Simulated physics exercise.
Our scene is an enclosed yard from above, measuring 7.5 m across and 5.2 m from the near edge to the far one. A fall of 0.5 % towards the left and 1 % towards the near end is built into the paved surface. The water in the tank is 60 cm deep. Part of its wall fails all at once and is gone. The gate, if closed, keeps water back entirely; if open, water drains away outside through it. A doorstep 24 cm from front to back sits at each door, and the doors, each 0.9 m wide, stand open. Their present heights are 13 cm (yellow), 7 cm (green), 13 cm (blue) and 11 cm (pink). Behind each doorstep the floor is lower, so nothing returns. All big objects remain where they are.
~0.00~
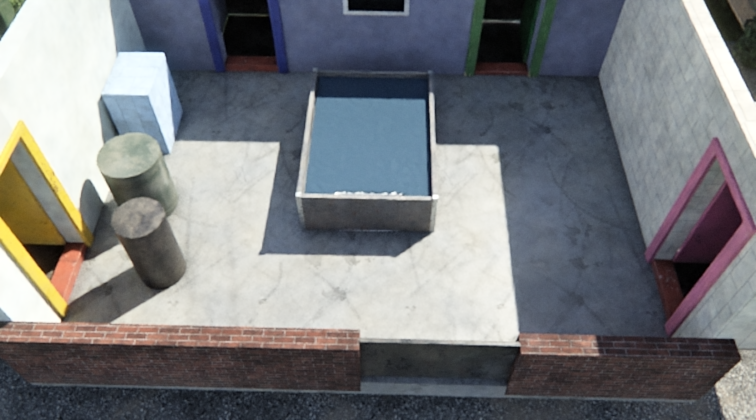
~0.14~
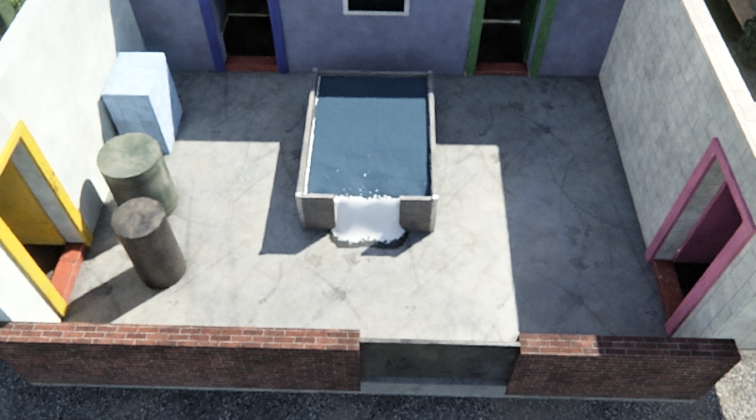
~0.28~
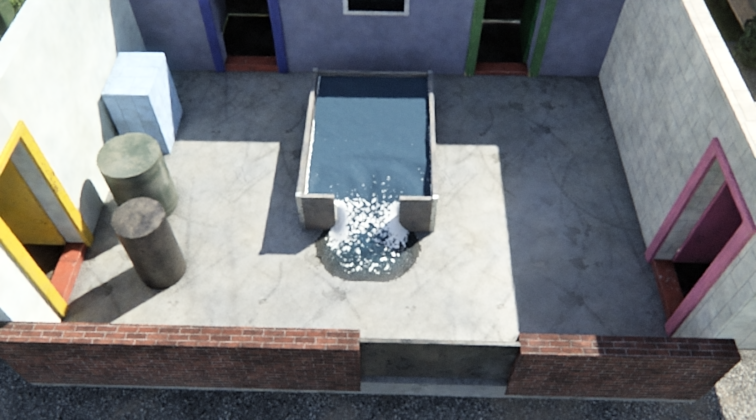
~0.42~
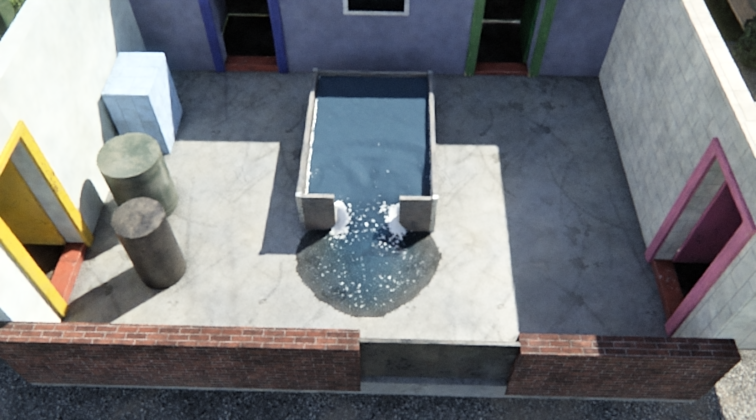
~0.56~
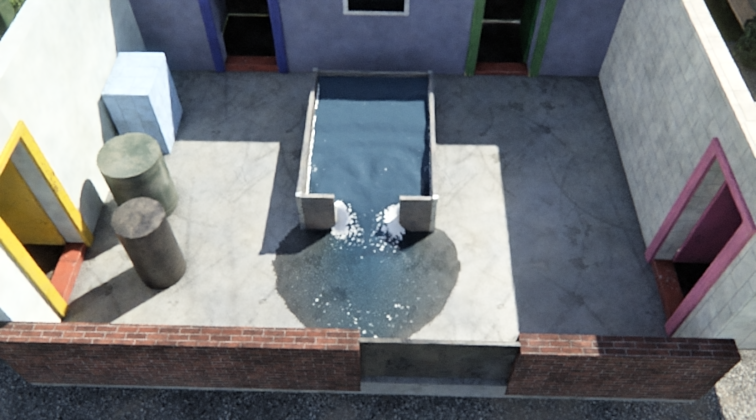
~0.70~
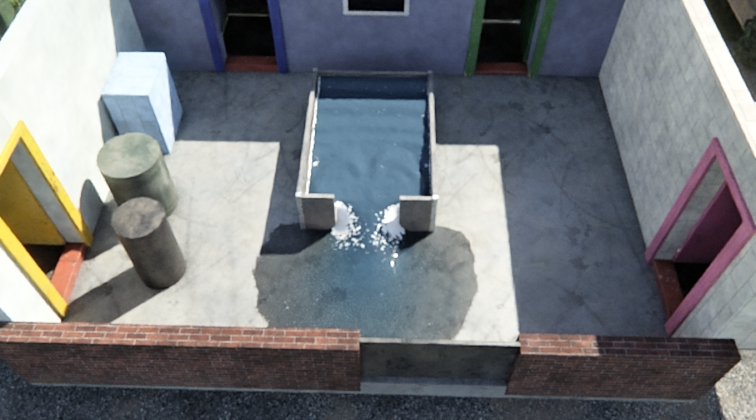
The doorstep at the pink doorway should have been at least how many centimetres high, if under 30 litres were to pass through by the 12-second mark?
At least some 11.5 cm.
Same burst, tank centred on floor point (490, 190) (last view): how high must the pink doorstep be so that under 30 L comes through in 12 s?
Close to 13.5 cm would do it.
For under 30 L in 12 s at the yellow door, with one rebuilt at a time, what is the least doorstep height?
The yellow one would have to be about 13.5 cm high.
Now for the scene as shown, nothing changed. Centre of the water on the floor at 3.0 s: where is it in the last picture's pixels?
The water is centred around (365, 231) in the last picture's pixels.
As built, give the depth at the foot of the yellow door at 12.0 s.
A ruler would read roughly 11.0 cm.
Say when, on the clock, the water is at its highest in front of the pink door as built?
Crest at t of about 3.4 s.
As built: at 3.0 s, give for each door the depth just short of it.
Depths in cm: Yellow 19, green 0, blue 0, pink 17.
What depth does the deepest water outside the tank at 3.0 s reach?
Max depth: Around 27 cm.
After 1.4 s water covers 20 % of the floor, deepest (33 cm) near (370, 238); it has not reached the pink door.
After 3.0 s water covers 35 % of the floor, deepest (27 cm) near (365, 363); 17 cm at the pink door, 1 litre in over its 11 cm doorstep.
After 12.0 s water covers 95 % of the floor, deepest (12 cm) near (49, 355); 7 cm at the pink door, 32 litres in over its 11 cm doorstep.
At the pink door as built, the water arrived by 2.4 s and peaked near 18 cm at 3.4 s.
Run again over the same 12 s with other heights there, 51 litres in over 9.5 cm, 18 litres over 12.5 cm. The limit of 30 litres is kept from about 11.5 cm up.
